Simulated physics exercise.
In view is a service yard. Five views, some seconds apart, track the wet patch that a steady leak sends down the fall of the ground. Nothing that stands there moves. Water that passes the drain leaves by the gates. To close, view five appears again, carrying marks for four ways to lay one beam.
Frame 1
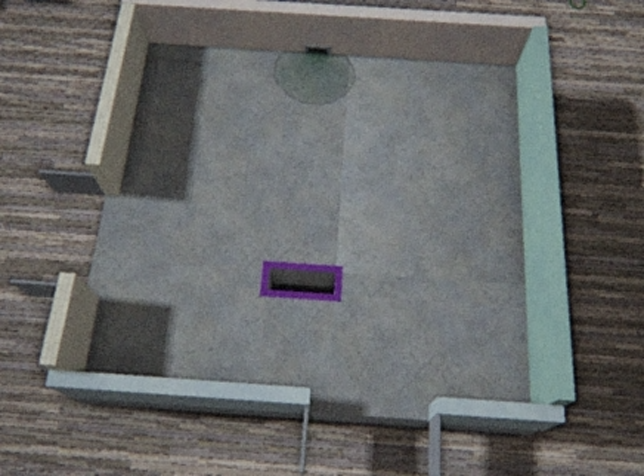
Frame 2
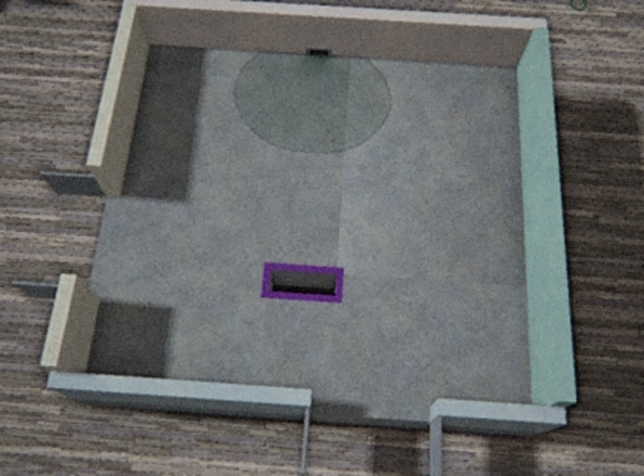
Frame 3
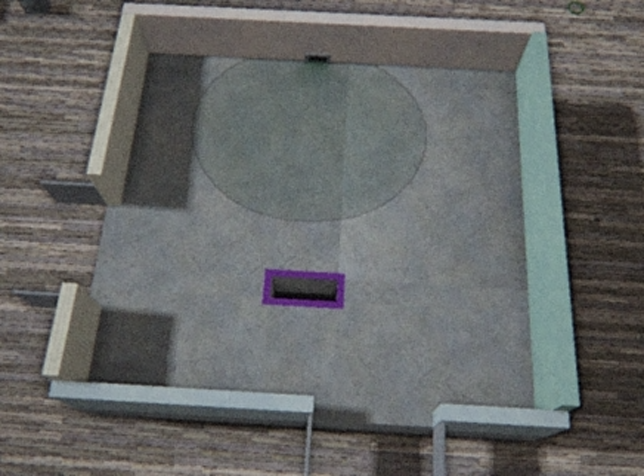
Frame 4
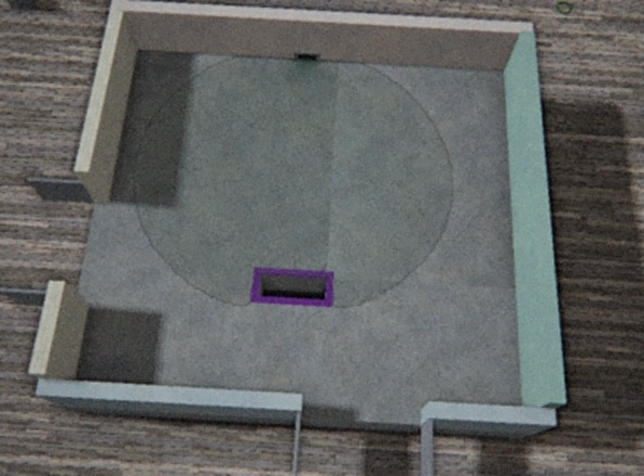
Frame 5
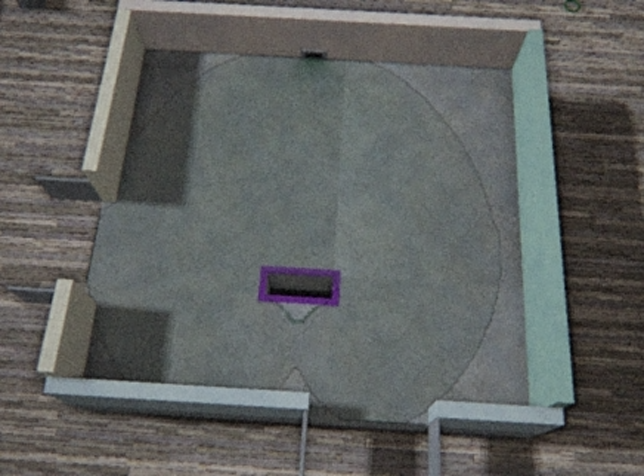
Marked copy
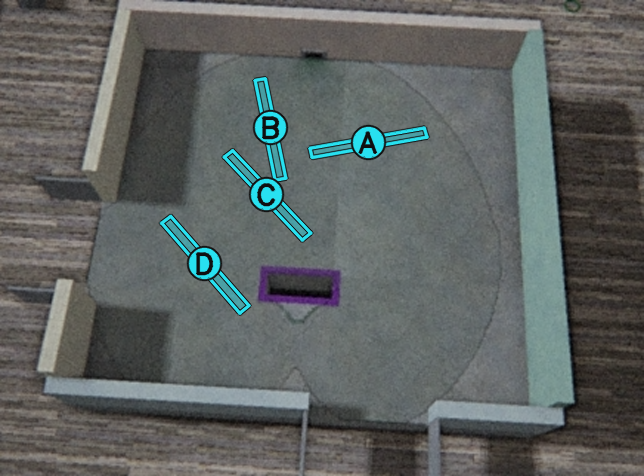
In a walled yard with gaps in its left and near sides, a thin sheet of water spreads from a small outlet at the far wall, reaches the purple-edged pit and flows around it, covering most of the floor.
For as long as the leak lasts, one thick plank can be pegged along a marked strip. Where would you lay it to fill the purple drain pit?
Choose D.
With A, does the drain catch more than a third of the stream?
No, it does not.
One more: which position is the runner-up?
B it is.
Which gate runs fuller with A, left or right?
The right gate.
In cyan, A from (311, 152) to (425, 132); B from (260, 79) to (280, 179); C from (228, 153) to (306, 236); D from (166, 219) to (244, 309).
If A is chosen, about 14 % of the stream goes into the purple drain pit, about 85 % out by the gates.
If B is chosen, about 28 % of the stream goes into the purple drain pit, about 69 % out by the gates.
If C is chosen, about 12 % of the stream goes into the purple drain pit, about 85 % out by the gates.
If D is chosen, about 40 % of the stream goes into the purple drain pit, about 58 % out by the gates.
